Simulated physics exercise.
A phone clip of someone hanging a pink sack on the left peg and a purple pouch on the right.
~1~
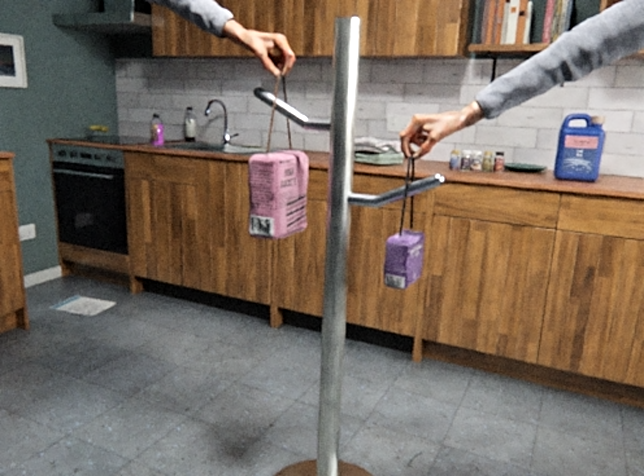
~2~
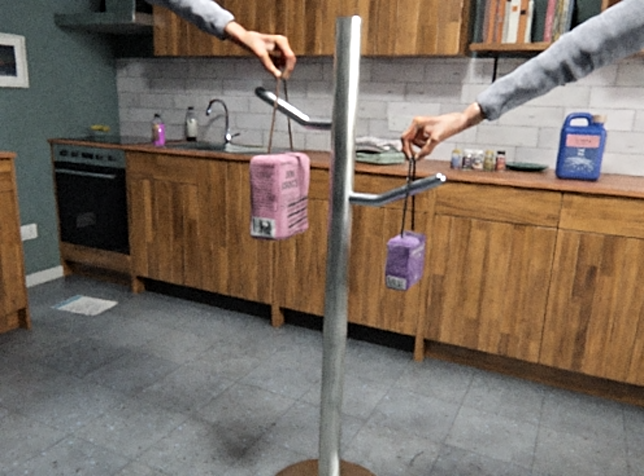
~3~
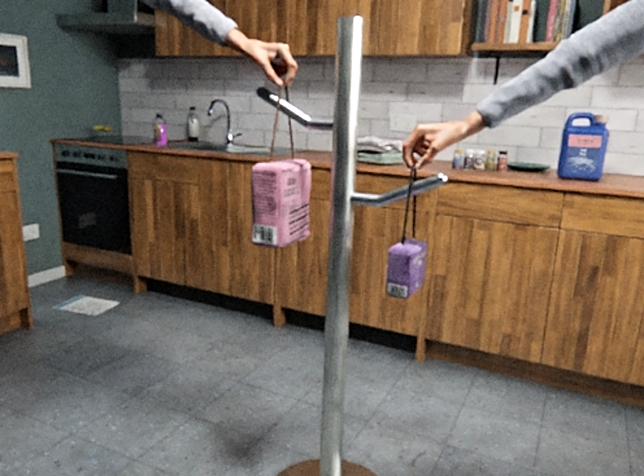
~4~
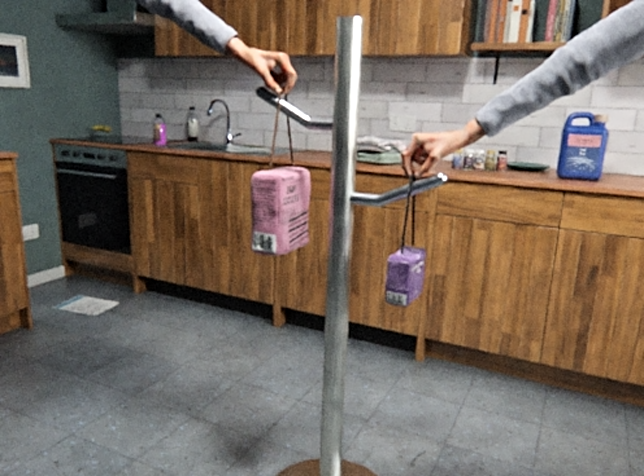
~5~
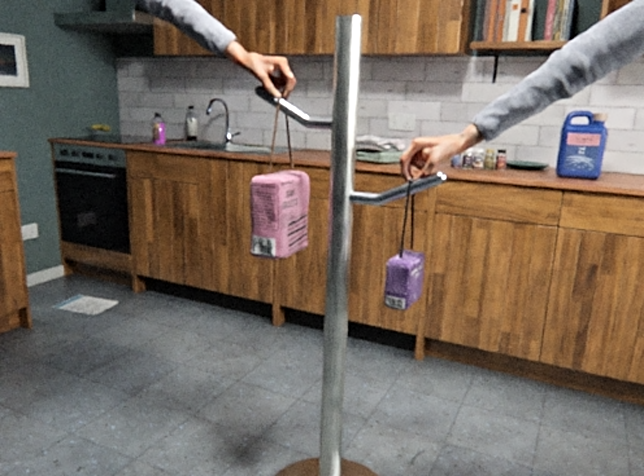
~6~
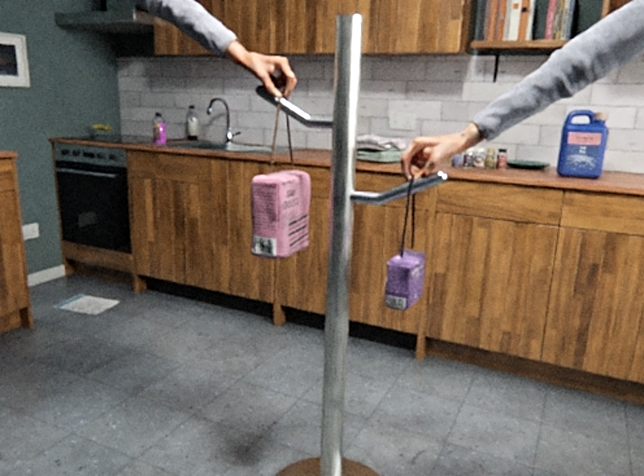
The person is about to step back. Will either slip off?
The pink sack stays hanging; the purple pouch holds on.
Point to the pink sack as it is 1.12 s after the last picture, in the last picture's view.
Around (315, 235).
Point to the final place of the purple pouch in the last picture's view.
Near (343, 283).
Then, 0.26 s later than the last view, pink sack hanging from its loop near (292, 226); purple pouch hanging from its loop near (393, 288).
Then, 0.58 s later than the last view, pink sack hanging from its loop near (332, 236); purple pouch hanging from its loop near (344, 282).
Then, 1.12 s later than the last view, pink sack hanging from its loop near (315, 235); purple pouch hanging from its loop near (375, 287).
Finally, pink sack hanging from its loop near (325, 237); purple pouch hanging from its loop near (343, 282). The pink sack holds on and the purple pouch remains on its peg.
